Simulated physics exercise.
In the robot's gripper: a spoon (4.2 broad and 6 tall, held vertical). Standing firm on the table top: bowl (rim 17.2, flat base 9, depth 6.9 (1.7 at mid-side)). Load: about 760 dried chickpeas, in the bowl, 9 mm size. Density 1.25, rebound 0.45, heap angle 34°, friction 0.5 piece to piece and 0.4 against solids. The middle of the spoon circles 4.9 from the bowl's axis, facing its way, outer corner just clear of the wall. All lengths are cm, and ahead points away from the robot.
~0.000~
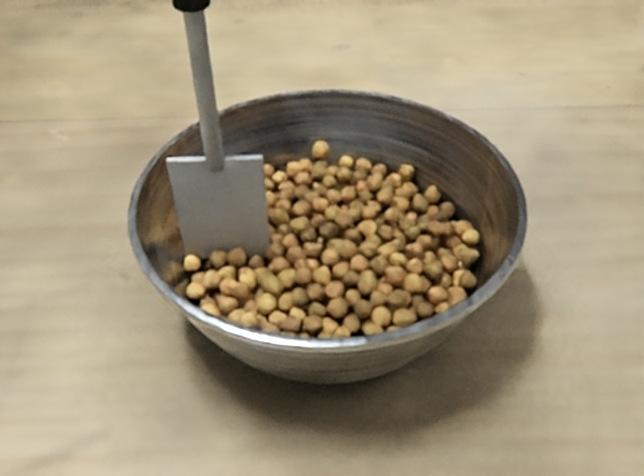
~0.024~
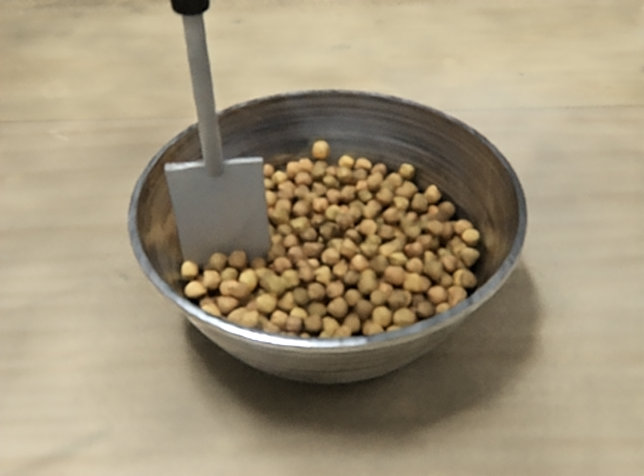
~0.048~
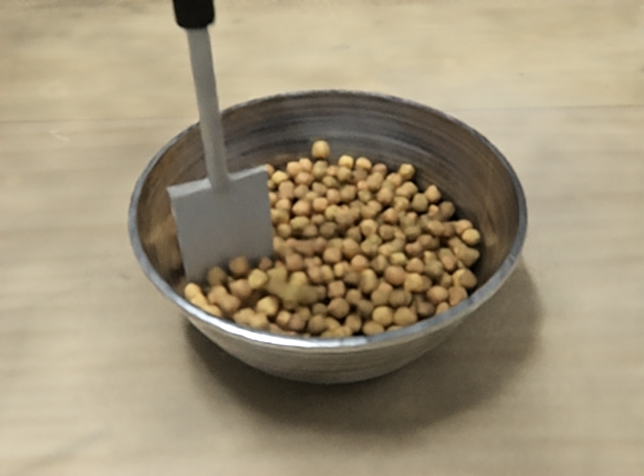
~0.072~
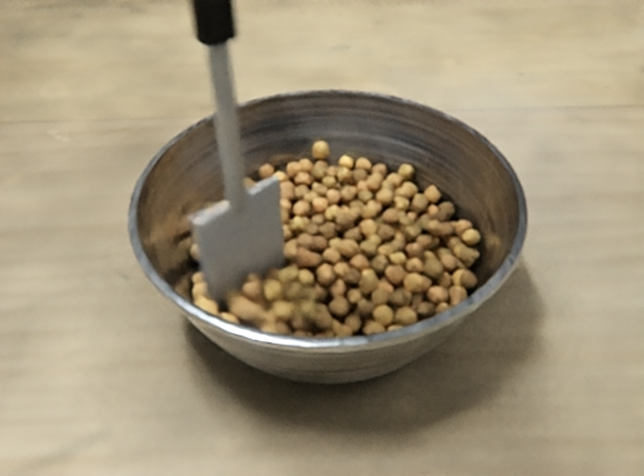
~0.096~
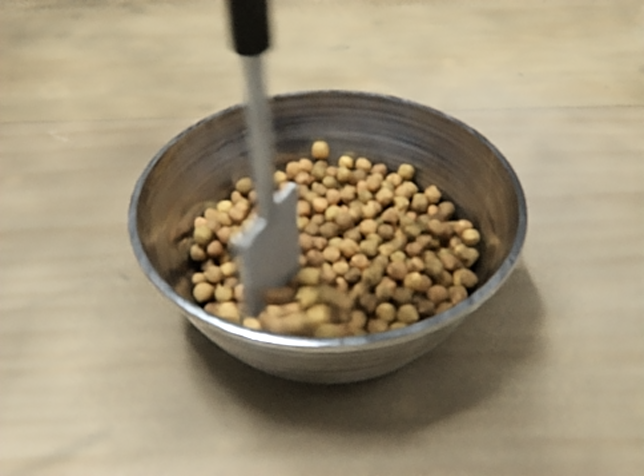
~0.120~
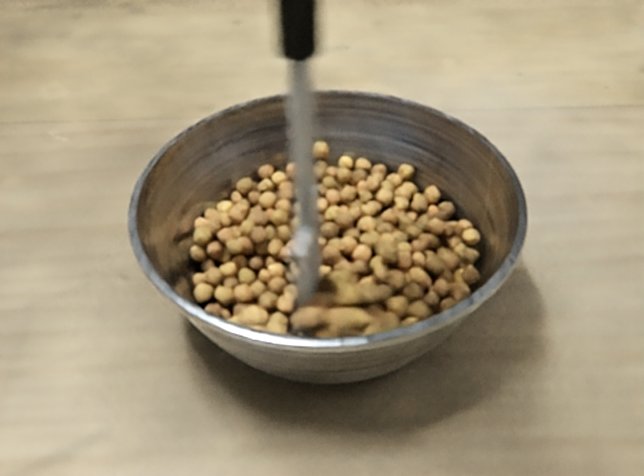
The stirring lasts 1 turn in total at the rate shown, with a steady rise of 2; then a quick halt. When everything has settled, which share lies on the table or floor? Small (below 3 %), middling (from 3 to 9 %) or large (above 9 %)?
Share on the table or floor: Middling (from 3 to 9 %).
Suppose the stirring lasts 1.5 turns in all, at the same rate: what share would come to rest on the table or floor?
In that case some 10 per cent.
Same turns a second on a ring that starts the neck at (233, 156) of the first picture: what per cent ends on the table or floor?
About 15 per cent.
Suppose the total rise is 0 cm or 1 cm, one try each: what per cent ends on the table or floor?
Some 20 and 10 per cent.
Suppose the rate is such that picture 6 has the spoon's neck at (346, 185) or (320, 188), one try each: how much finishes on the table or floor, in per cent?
Some 5 and 5 per cent.
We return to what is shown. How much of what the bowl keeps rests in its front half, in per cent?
Roughly 45 per cent.
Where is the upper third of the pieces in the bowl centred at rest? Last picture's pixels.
Near (328, 231).
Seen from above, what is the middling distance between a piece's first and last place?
Some 0 cm.
After 0.25 s, 185° round, highest piece 9 above the table; 745 in the bowl, 2 on the table or floor, 11 in flight or on the tool.
After 0.39 s, 291° round, highest piece 10 above the table; 723 in the bowl, 21 on the table or floor, 14 in flight or on the tool.
After 0.65 s, 0° round, highest piece 5 above the table; 717 in the bowl, 41 on the table or floor.
After 1.35 s, 0° round, highest piece 5 above the table; 717 in the bowl, 41 on the table or floor.
In the end, 717 in the bowl, 41 on the table or floor. That is 5 % on the table or floor.
